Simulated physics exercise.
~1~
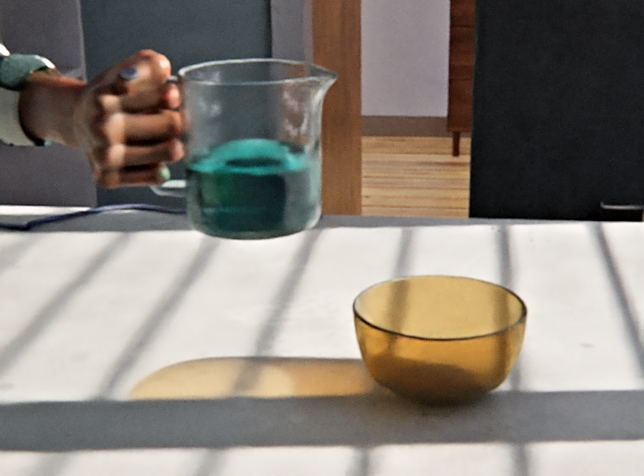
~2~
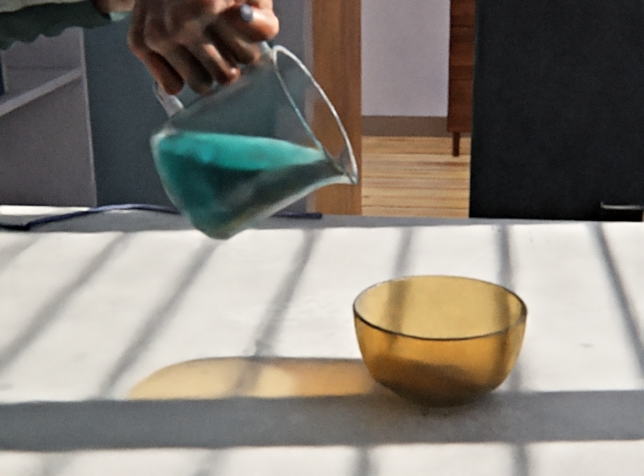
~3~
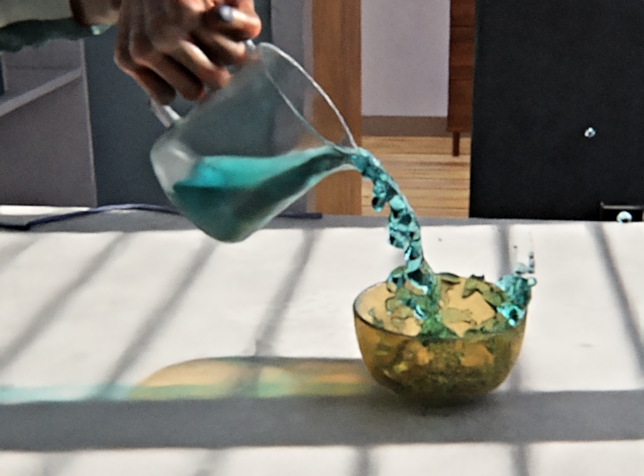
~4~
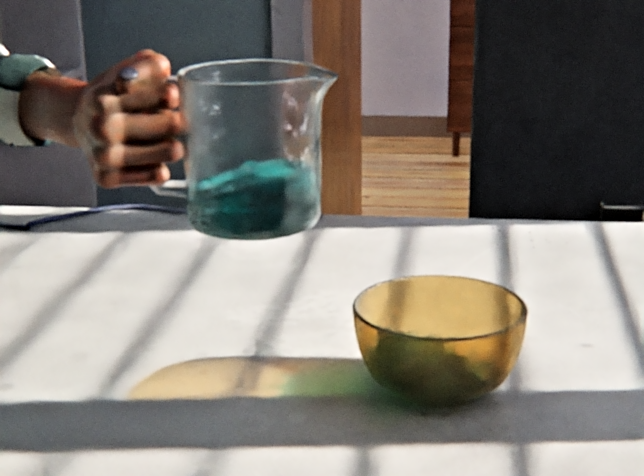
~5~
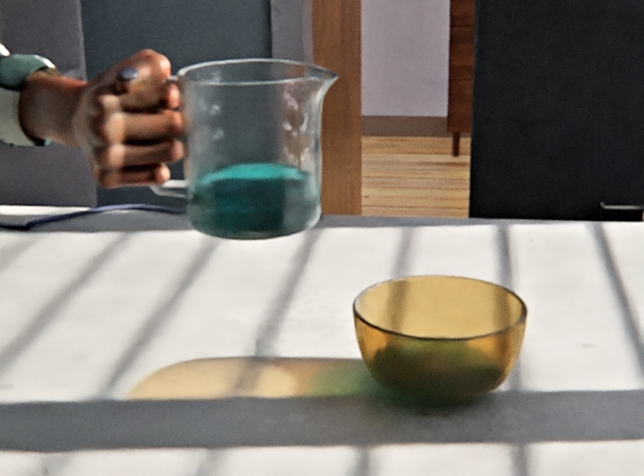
To begin with, a hand holds a clear glass pitcher of teal liquid above the left side of a sunlit white table, while an empty amber bowl sits to the right. The hand tips the pitcher rightwards until its spout points down towards the bowl. A twisting teal stream then pours out, splashing inside the bowl and throwing drops up past its right rim. Next the pitcher swings back upright, its liquid still sloping and unsettled. Finally, the liquid lies level and lower in the raised pitcher, and a shallow greenish pool rests in the bottom of the bowl.
